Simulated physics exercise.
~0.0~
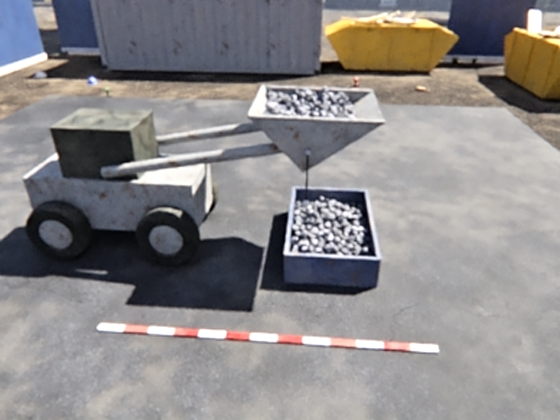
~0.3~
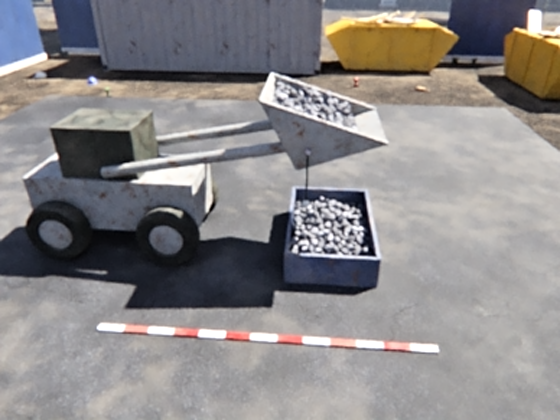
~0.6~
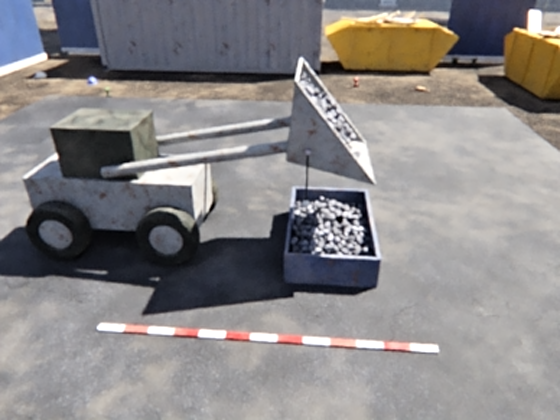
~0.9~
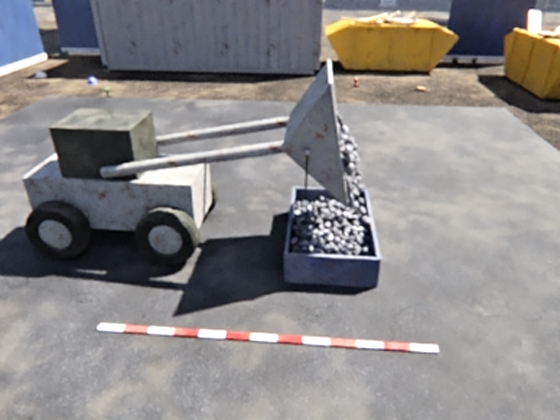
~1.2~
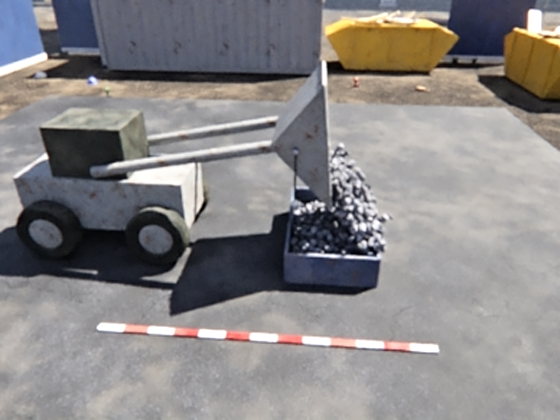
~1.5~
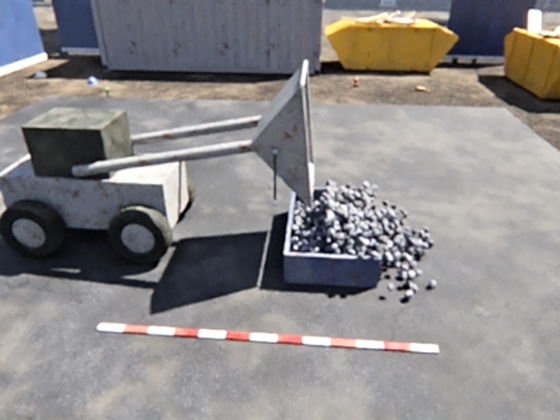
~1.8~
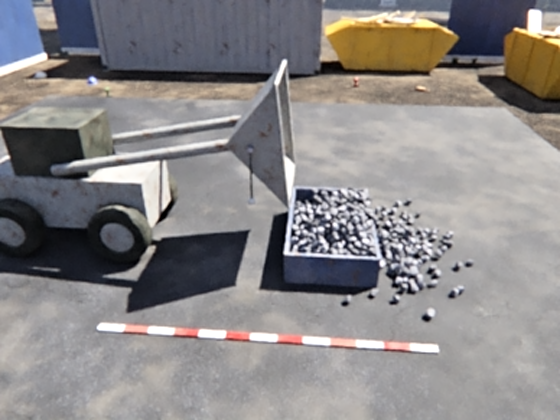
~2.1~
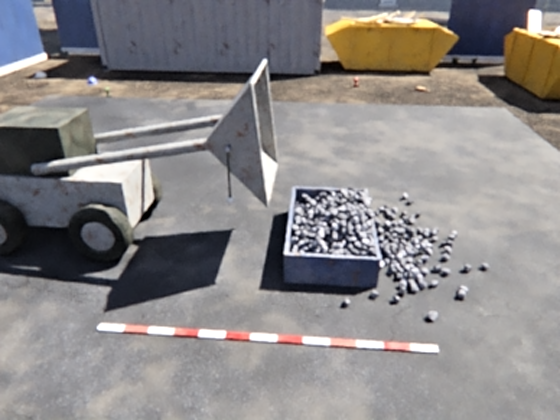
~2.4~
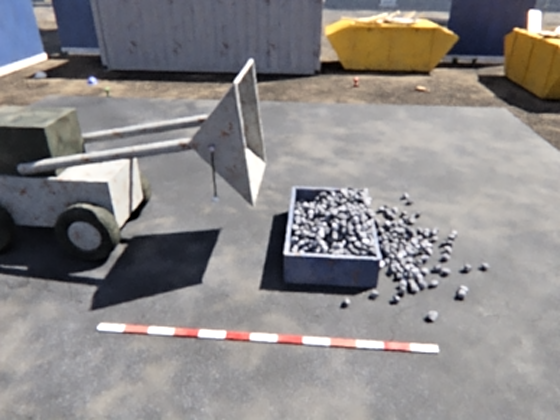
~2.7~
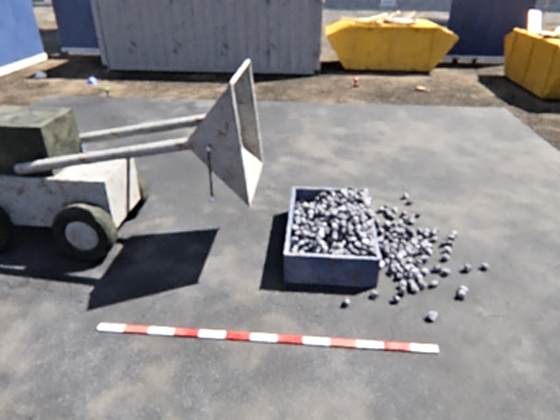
A grey four-wheeled loader with a dark green block on top holds a bucket of grey stones over a blue-grey bin already partly filled, seen from the side and slightly above on a sunlit paved yard. A red-and-white striped staff lies in front, with a grey container and yellow skips behind. The bucket tips forward to the right, and stones pour into the bin. Still pouring, the loader rolls back to the left, and the heap spills over the bin's right side. The emptied bucket stays tilted as the loader stops, leaving the bin full and stones scattered beside it.
